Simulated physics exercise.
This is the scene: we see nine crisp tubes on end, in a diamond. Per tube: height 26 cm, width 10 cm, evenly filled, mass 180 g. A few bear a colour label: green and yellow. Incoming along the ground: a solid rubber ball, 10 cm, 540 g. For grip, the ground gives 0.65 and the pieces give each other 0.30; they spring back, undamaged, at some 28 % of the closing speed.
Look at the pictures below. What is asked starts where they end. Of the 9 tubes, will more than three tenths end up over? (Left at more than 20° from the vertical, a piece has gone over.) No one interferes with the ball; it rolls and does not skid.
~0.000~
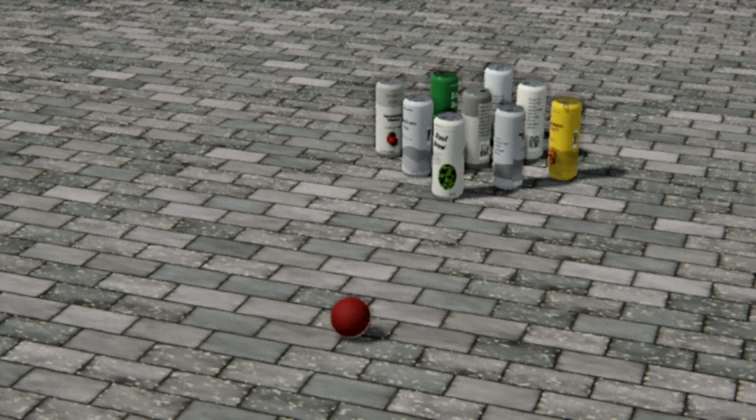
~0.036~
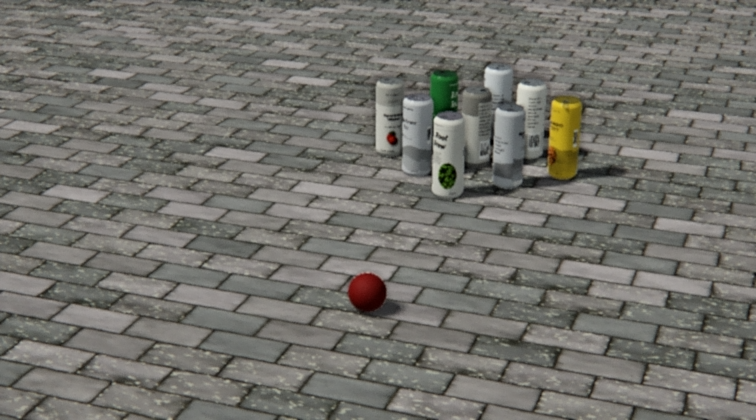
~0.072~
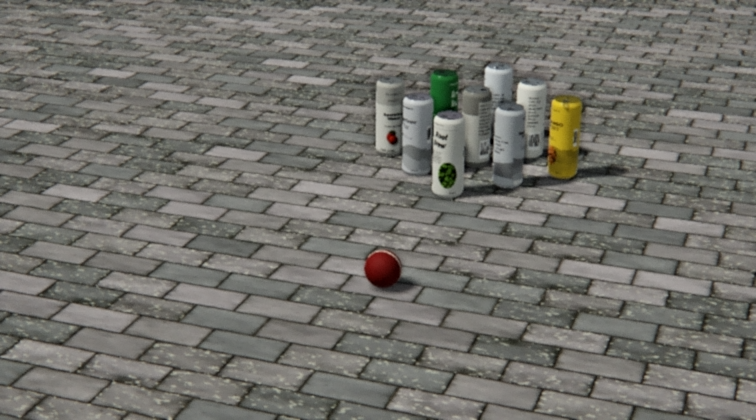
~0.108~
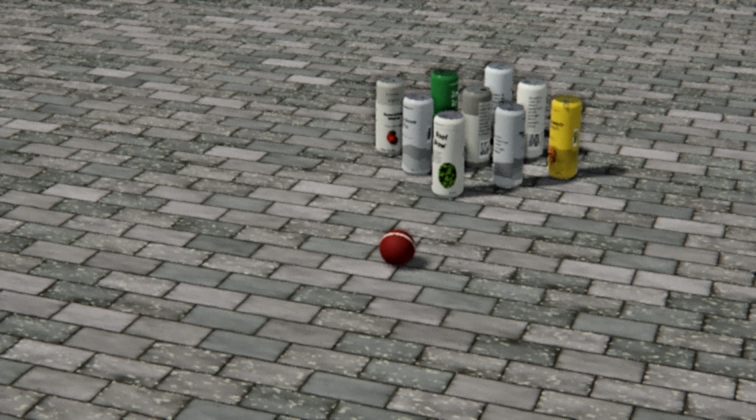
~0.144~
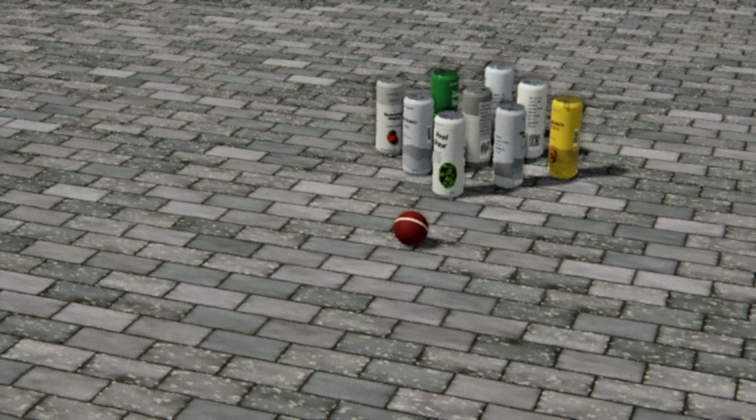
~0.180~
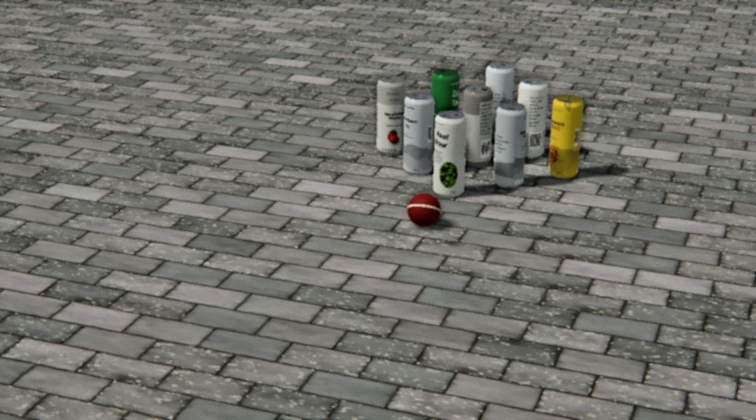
Yes.
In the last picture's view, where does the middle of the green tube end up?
Its middle finishes near pixel (386, 113) of the last picture.
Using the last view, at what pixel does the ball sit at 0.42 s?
Position: About (466, 137).
After 0.42 s, ball still moving; 1 of the 9 tubes over.
After 0.80 s, ball still moving; 5 of the 9 tubes over; green tube leaning 52°.
At rest (1.4 s), ball rolling away; 5 of the 9 tubes over; green tube lying flat; yellow tube unmoved. That is 56 per cent. As the last picture would show them, middles, green tube near (386, 112), yellow tube near (566, 137).
